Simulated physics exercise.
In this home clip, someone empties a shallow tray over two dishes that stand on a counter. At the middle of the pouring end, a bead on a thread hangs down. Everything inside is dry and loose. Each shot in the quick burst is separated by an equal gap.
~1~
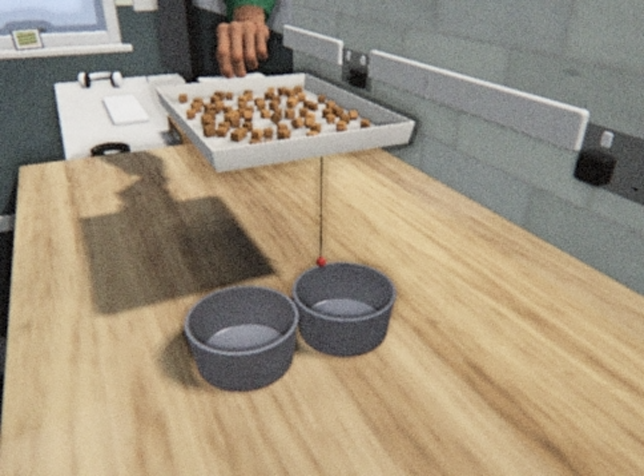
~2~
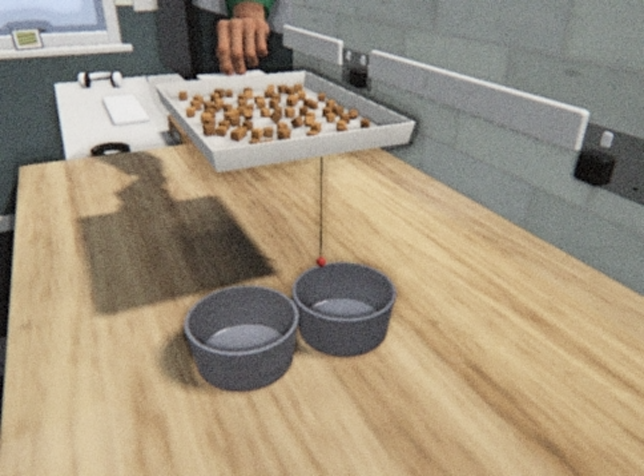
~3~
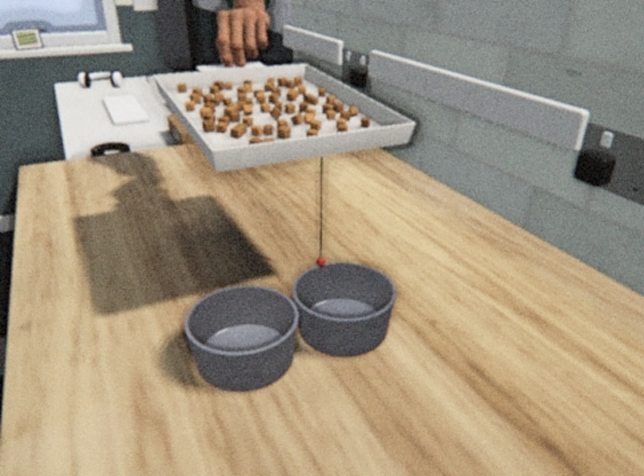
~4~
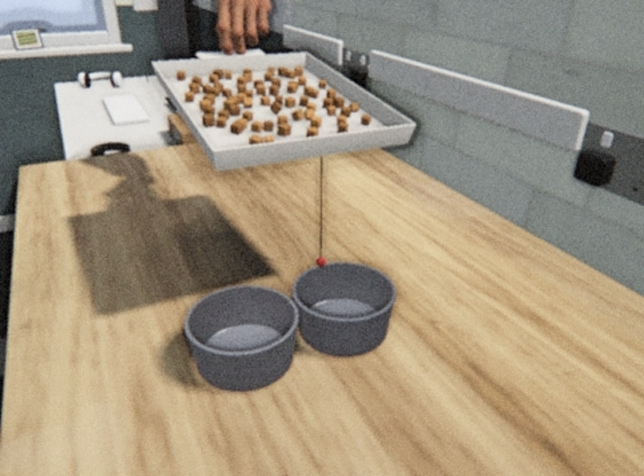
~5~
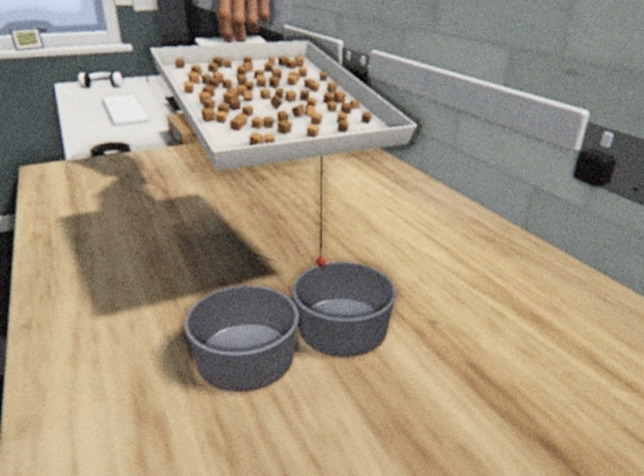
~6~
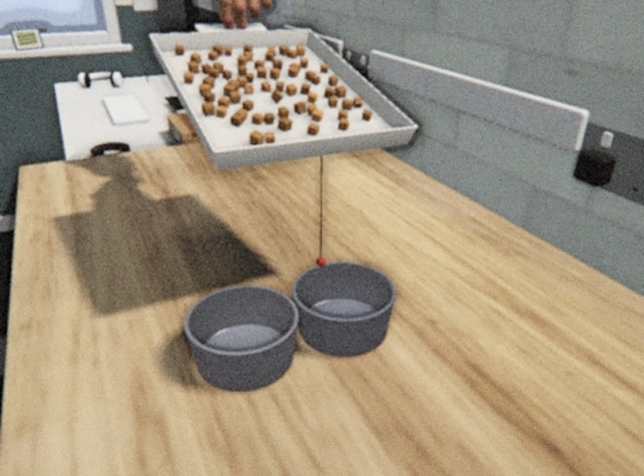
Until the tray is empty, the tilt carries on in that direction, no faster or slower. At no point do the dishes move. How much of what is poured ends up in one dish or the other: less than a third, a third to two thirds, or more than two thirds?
The caught part is no less than a third and no more than two thirds.
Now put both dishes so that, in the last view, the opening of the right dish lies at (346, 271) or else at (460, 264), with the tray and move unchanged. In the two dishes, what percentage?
You'd end up with around 20 per cent and then around 50 per cent.
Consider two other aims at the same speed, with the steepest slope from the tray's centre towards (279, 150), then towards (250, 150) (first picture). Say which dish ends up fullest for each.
In turn: The dish on the left; the left-hand dish.
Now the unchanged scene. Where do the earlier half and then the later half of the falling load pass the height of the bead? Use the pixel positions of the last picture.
(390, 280) first, (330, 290) later.
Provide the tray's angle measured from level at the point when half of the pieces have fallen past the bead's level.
Around 115°, give or take.
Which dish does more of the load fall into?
Observation: The right-placed dish is the fuller of the two.
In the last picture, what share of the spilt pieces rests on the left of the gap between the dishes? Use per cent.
Estimate: Near 10 per cent.
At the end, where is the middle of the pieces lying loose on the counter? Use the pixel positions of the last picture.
It's centred close to pixel (474, 394).
Just after the last frame, tray tipped steeply; almost all on the tray; about a tenth in the air.
A moment on, tray tipped right over; the larger part on the tray; just a few in the left dish; just a few in the right dish; roughly a quarter outside both.
Further on, tray tipped past a quarter turn; about a tenth in the left dish; roughly a third in the right dish; roughly half outside both.
When it is over, tray tipped past a quarter turn; about a tenth in the left dish; roughly a third in the right dish; roughly half outside both.
